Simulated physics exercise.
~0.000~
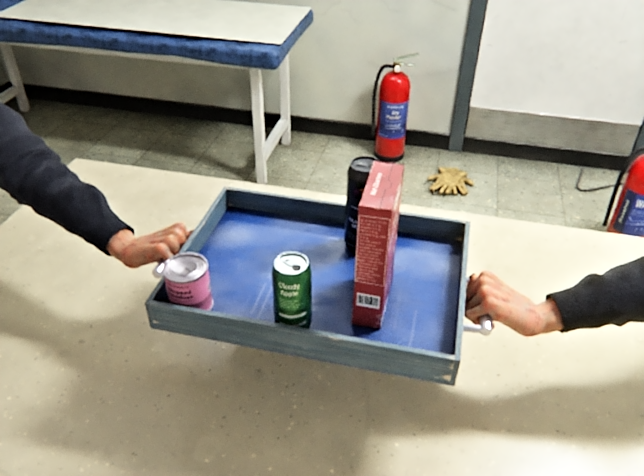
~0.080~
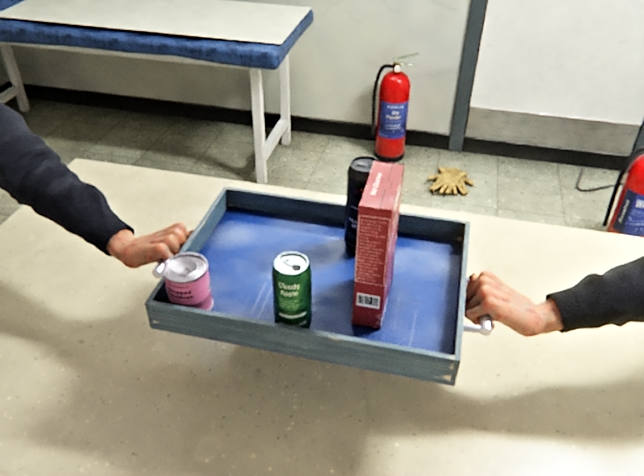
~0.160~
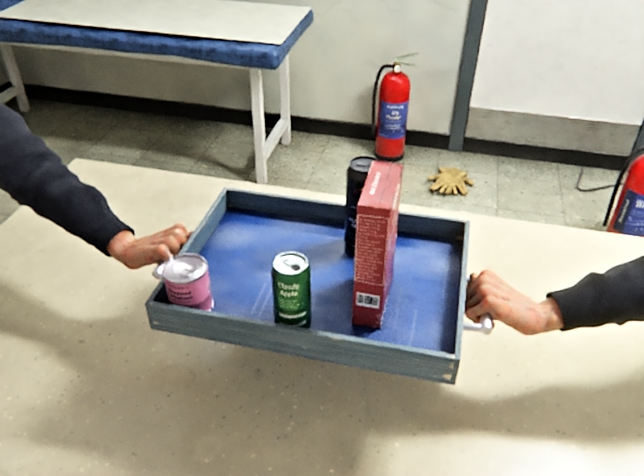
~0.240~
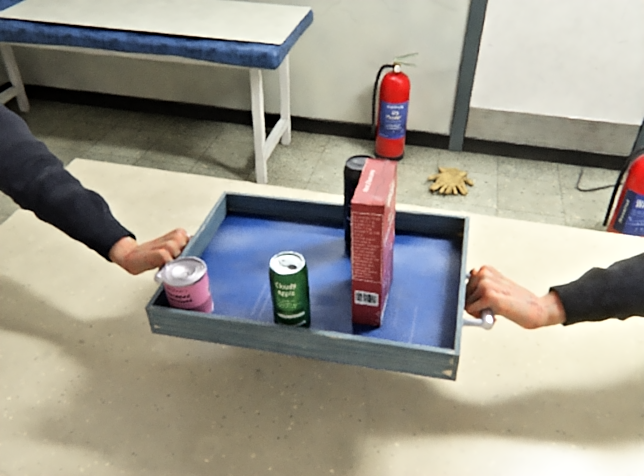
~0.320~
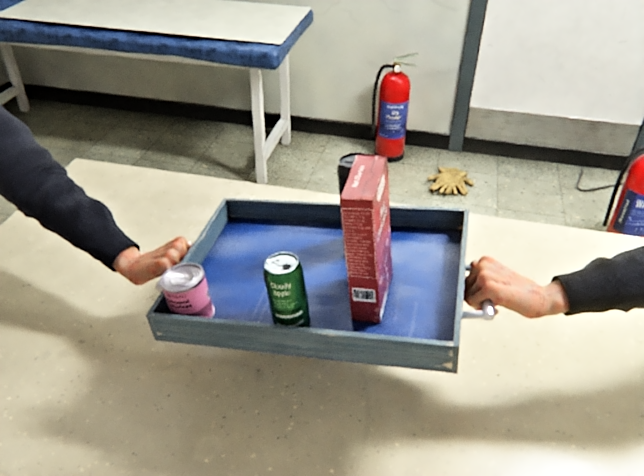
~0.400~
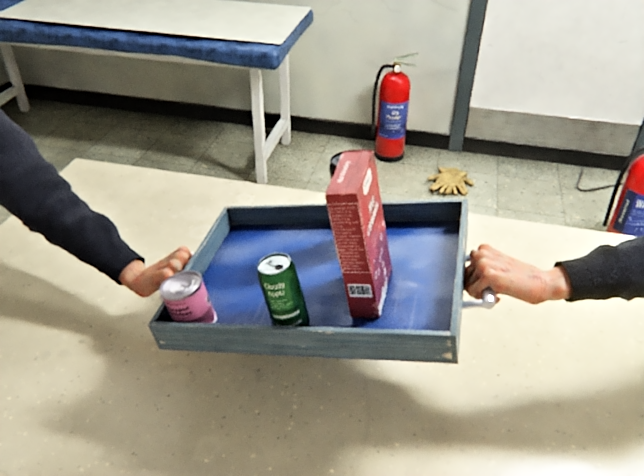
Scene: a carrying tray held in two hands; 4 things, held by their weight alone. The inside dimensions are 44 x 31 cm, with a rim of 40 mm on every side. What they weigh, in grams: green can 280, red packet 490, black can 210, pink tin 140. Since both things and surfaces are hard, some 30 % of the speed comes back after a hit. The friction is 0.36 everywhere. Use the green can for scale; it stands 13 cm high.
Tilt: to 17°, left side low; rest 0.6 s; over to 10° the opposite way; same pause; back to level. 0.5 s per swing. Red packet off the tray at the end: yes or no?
No.
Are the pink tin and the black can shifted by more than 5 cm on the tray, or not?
Here the pink tin is left in place, and the black can moves off.
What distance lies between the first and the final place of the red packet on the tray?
Roughly 22 cm.
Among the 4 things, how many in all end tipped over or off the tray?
It adds up to 2.
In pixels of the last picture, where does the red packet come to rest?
It comes to rest near (256, 260).
After 0.80 s, tray tilted 17°, left edge down; red packet on its side near (281, 271).
After 1.60 s, tray tilted 8°, right edge down; red packet on its side near (257, 253); black can tipped 6° from how it sat; green can slid 3 cm.
At rest (3.3 s), tipped over on the tray, red packet and black can; the other 2 in place, give or take 5 cm. Seen from the same camera at the end, red packet near (256, 260).
